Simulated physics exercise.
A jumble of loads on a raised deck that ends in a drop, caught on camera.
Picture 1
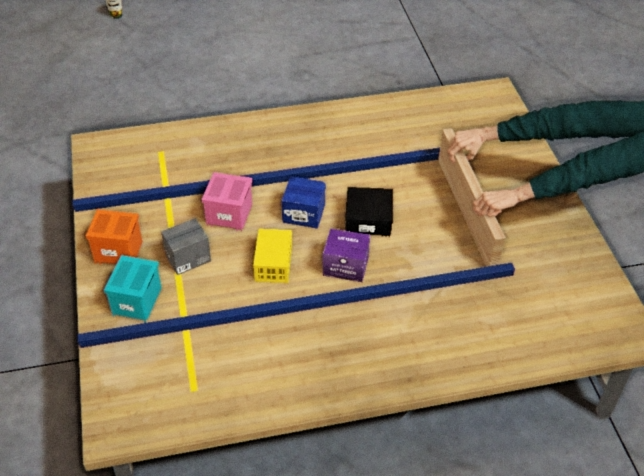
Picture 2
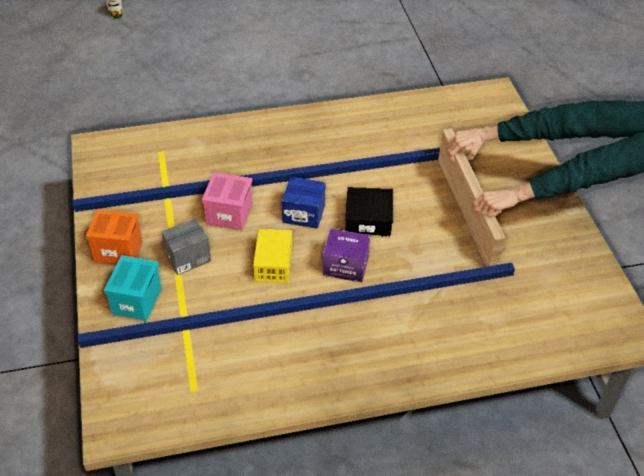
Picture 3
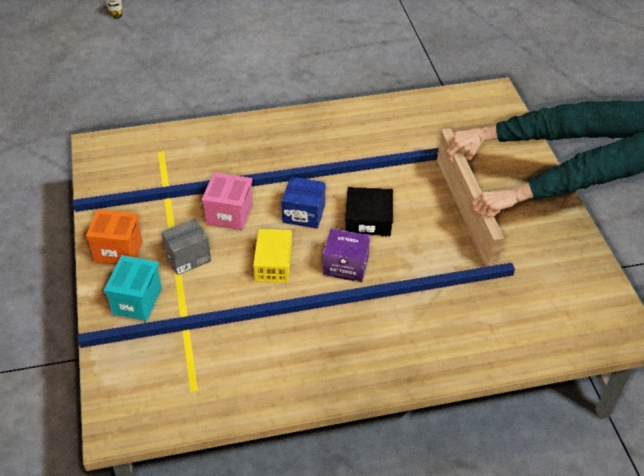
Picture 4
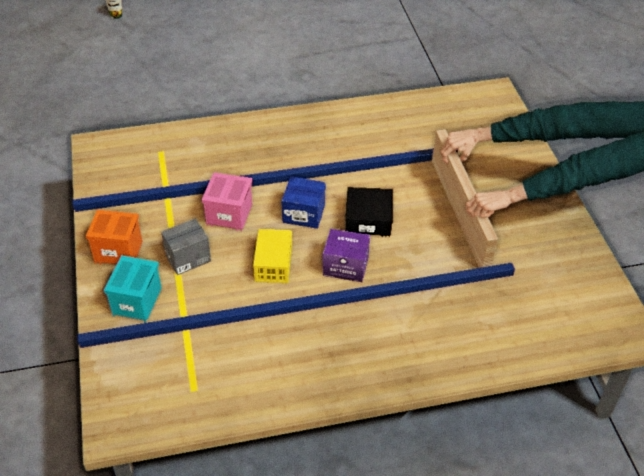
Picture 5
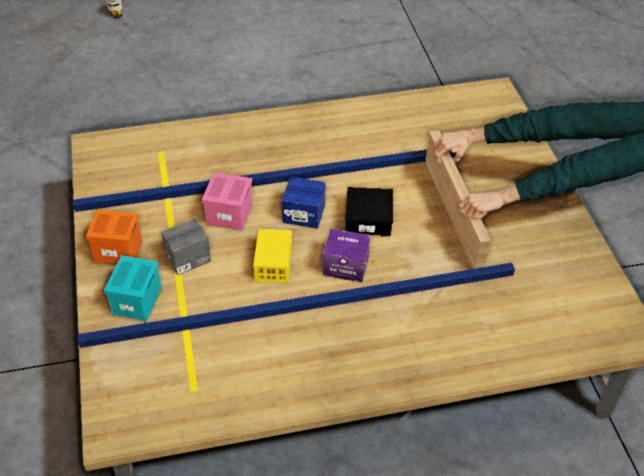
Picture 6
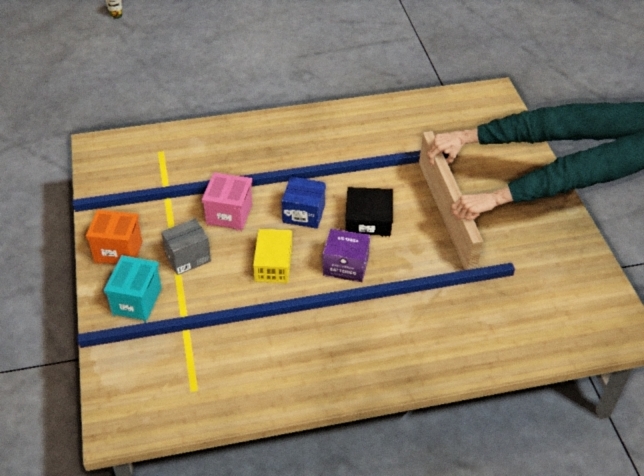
Hands in green sleeves inching a wooden plank slightly left between blue rails on a table, the eight coloured boxes staying still.
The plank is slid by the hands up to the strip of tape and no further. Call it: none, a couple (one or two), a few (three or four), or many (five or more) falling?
Call: A couple.
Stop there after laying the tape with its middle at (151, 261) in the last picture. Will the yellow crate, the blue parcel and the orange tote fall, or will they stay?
Short version: The yellow crate sits tight, the blue parcel sits tight, the orange tote heads down.
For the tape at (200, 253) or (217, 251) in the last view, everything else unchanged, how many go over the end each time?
Ground tally per try: 0 / 0.
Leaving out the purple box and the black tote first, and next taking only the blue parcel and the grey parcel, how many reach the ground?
The count is 0 in one try and 0 in the other, in that order.
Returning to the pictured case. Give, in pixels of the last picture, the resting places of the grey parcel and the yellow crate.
Looks like one lands around (105, 255), and the other around (116, 293).
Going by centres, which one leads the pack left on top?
Turquoise tote.
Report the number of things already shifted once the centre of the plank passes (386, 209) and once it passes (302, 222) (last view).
At that stage 1; at the next, 5.
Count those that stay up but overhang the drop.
I count 1 overhanging.
A little later, none off yet; orange tote at rest near (116, 239); turquoise tote at rest near (135, 289); grey parcel at rest near (187, 247).
When it is over, the number that fall off is one or two; down, pink tote and orange tote.
